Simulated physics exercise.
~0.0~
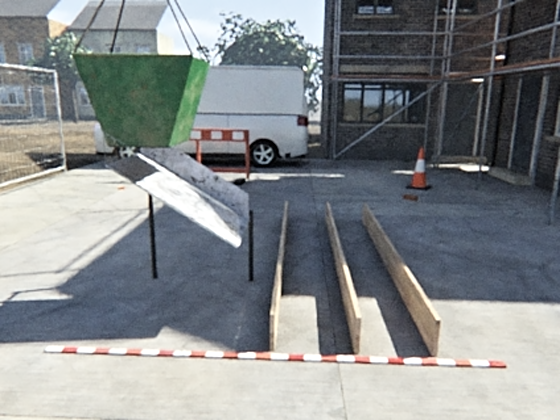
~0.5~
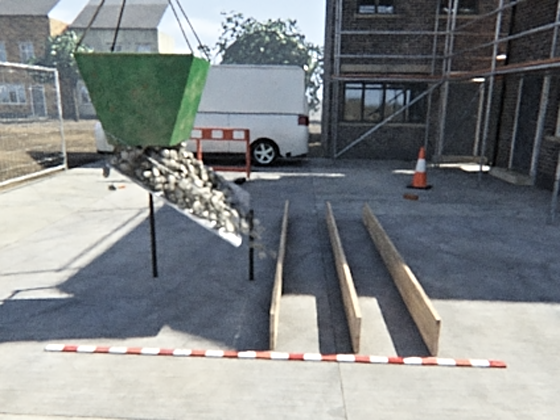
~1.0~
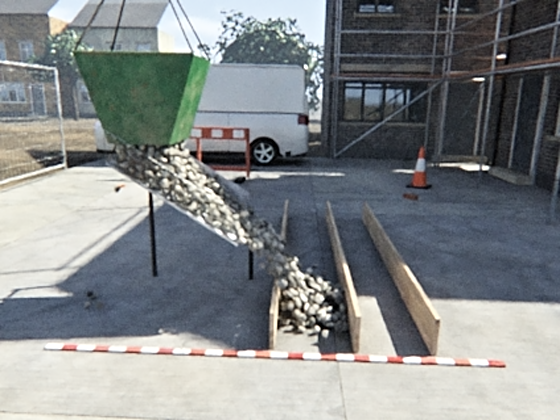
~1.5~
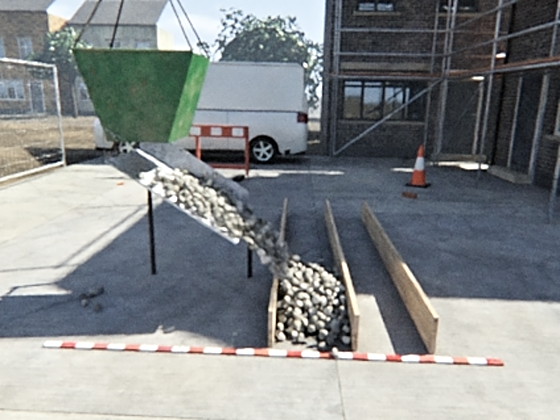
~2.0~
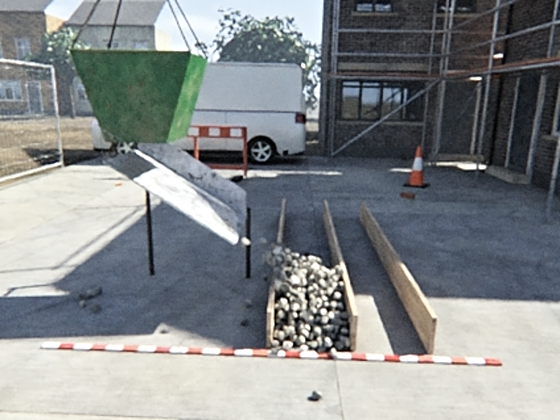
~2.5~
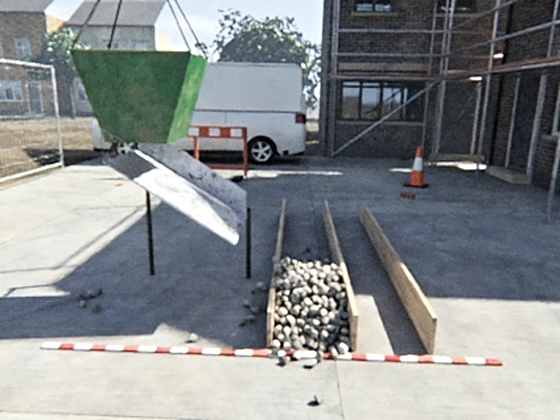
Grey stones pour from a green skip, slide down a steel chute and fill the left bay.
